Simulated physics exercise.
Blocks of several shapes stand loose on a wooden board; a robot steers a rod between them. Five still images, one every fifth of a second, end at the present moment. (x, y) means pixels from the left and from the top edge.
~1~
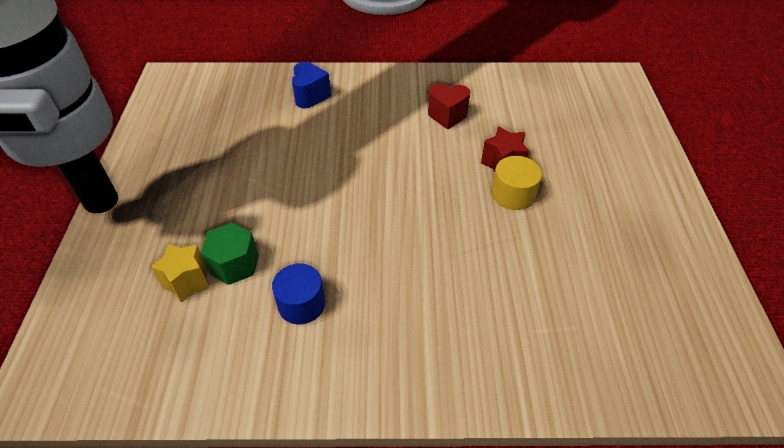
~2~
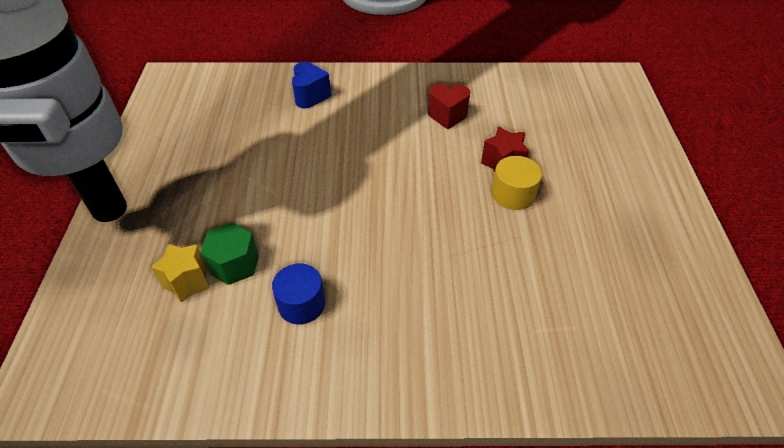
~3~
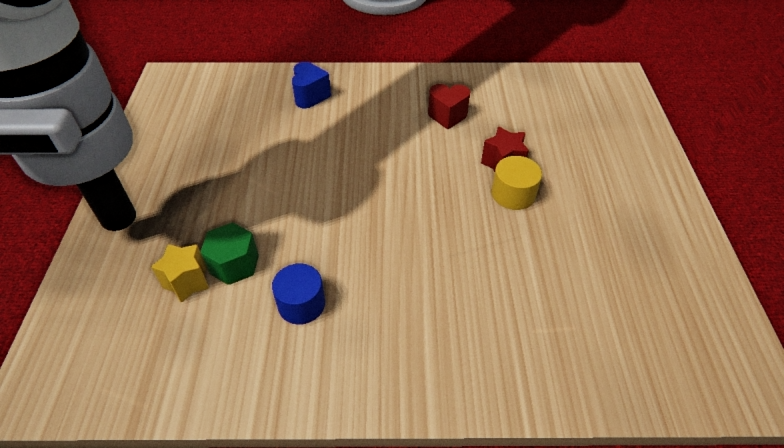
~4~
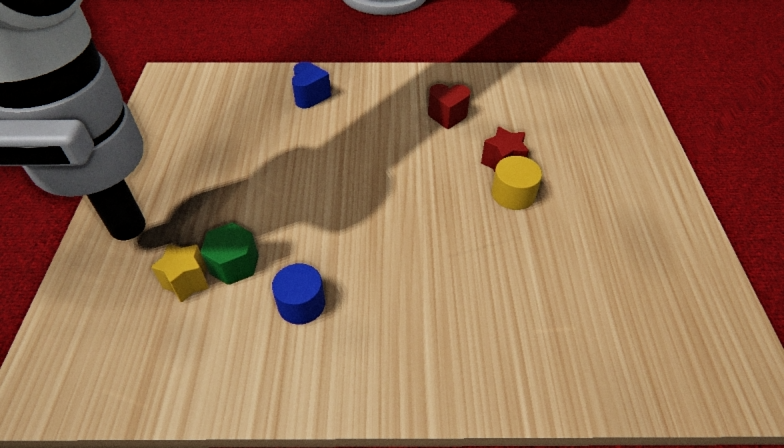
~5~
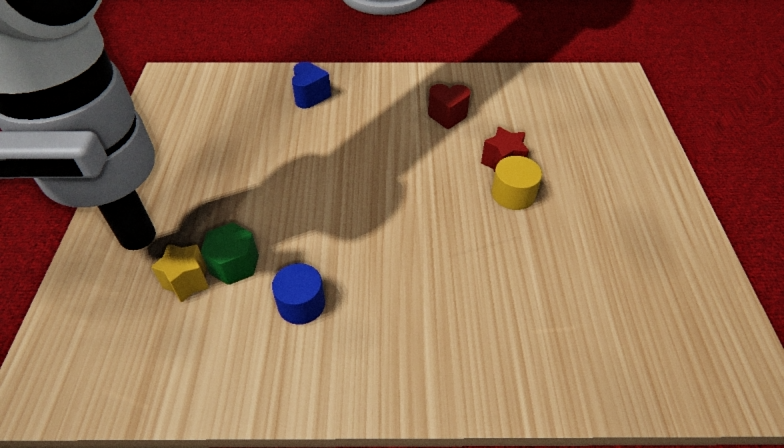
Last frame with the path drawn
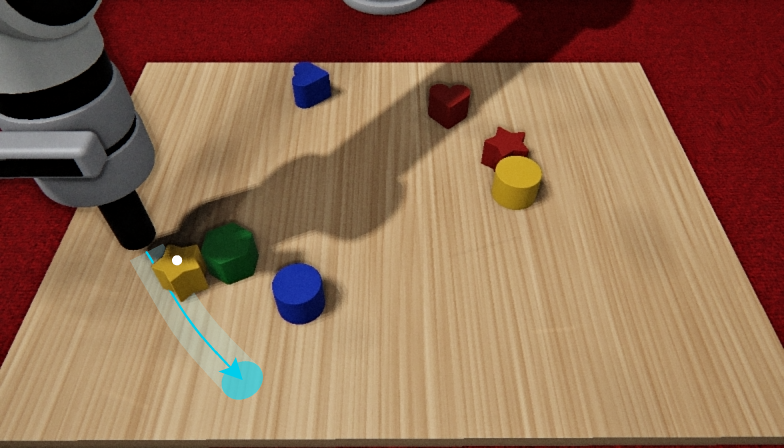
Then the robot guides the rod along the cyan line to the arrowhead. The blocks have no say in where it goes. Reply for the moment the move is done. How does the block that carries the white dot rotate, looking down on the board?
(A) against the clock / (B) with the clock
The answer is A.
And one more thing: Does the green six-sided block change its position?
Yes, that is what happens.
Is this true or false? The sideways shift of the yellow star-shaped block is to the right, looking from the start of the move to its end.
False.
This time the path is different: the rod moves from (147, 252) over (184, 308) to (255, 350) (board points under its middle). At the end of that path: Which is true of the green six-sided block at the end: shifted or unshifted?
It is shoved along.
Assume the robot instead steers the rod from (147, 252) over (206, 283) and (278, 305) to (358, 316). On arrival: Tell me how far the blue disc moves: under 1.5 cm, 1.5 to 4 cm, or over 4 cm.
The move is long, over 4 cm.
The drawn path runs from (147, 252) via (171, 292) and (201, 336), ending at (242, 380); the dot is on the yellow star-shaped block.
The first path, step by step. One third of the way, rod (164, 279); yellow star-shaped block (197, 276), turned 20° anticlockwise; green six-sided block (234, 245), turned 25° anticlockwise.
Two thirds of the way, rod (196, 325); yellow star-shaped block (235, 292), turned 95° anticlockwise; green six-sided block (237, 247), turned 35° anticlockwise.
At the end, rod (237, 368); yellow star-shaped block (235, 293), turned 100° anticlockwise; green six-sided block (237, 247), turned 35° anticlockwise; blue disc not moved.
